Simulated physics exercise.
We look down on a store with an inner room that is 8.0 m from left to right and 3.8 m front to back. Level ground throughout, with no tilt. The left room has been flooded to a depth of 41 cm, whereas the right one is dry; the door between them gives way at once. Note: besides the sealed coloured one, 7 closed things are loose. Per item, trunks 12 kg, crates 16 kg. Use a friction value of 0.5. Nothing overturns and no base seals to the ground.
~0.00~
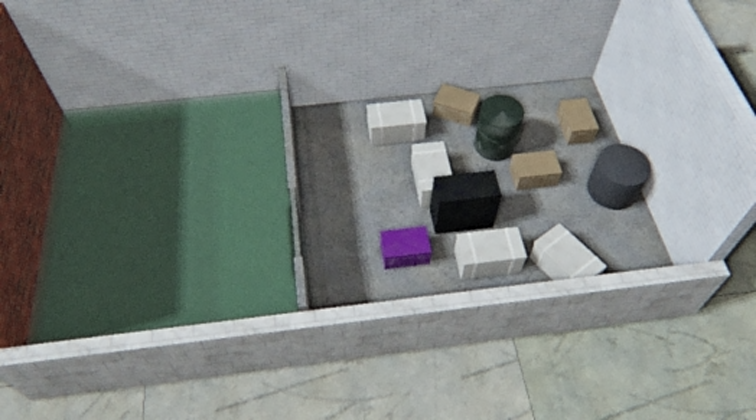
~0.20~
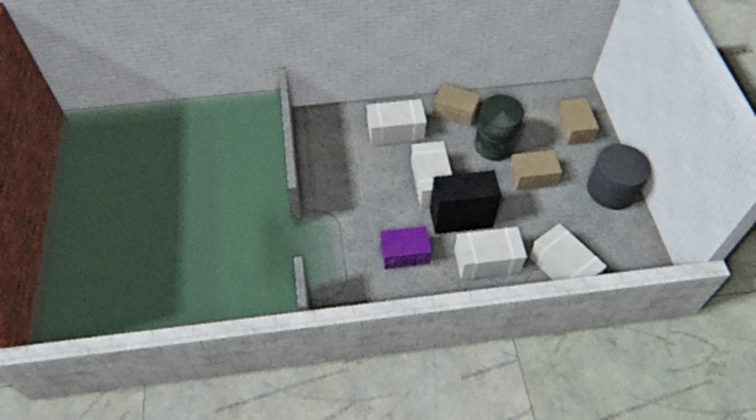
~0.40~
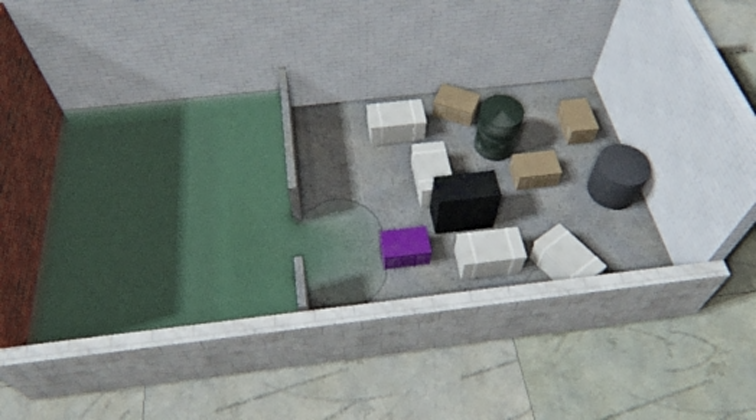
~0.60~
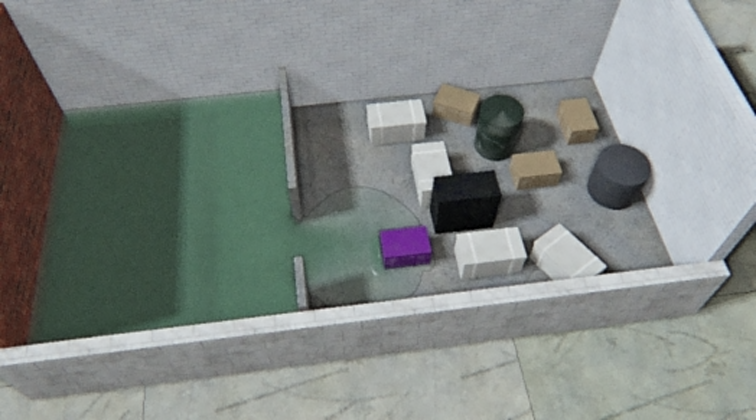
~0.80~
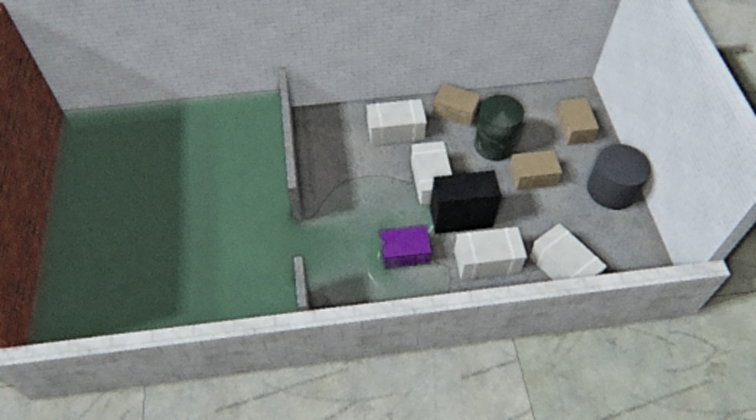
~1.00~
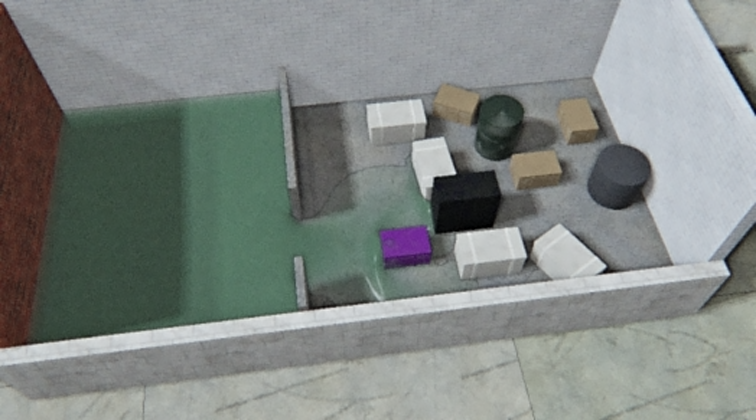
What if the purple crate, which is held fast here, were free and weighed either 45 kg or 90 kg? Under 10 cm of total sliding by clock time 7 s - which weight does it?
Larger one only.
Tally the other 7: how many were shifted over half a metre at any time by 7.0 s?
I make it 4.
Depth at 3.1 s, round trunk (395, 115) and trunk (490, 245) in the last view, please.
Some 4 cm at the first, some 5 cm at the second.
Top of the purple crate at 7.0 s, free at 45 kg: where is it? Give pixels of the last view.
Estimated position: Close to (539, 267).
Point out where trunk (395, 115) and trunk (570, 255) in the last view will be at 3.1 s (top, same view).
Somewhere about (379, 94) and (609, 204).
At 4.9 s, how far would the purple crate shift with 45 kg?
Shift: About 200 cm.
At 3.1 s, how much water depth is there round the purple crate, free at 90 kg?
12 cm, roughly.
After 1.4 s the purple crate would be 20 cm from its start with 45 kg and 0 cm from its start with 90 kg; 9 cm of water round it then.
After 3.1 s the purple crate would be 102 cm from its start with 45 kg and 0 cm from its start with 90 kg; 12 cm of water round it then.
After 4.9 s the purple crate would be 177 cm from its start with 45 kg and 0 cm from its start with 90 kg; 11 cm of water round it then.
After 7.0 s the purple crate would be 170 cm from its start with 45 kg and 0 cm from its start with 90 kg; 11 cm of water round it then.
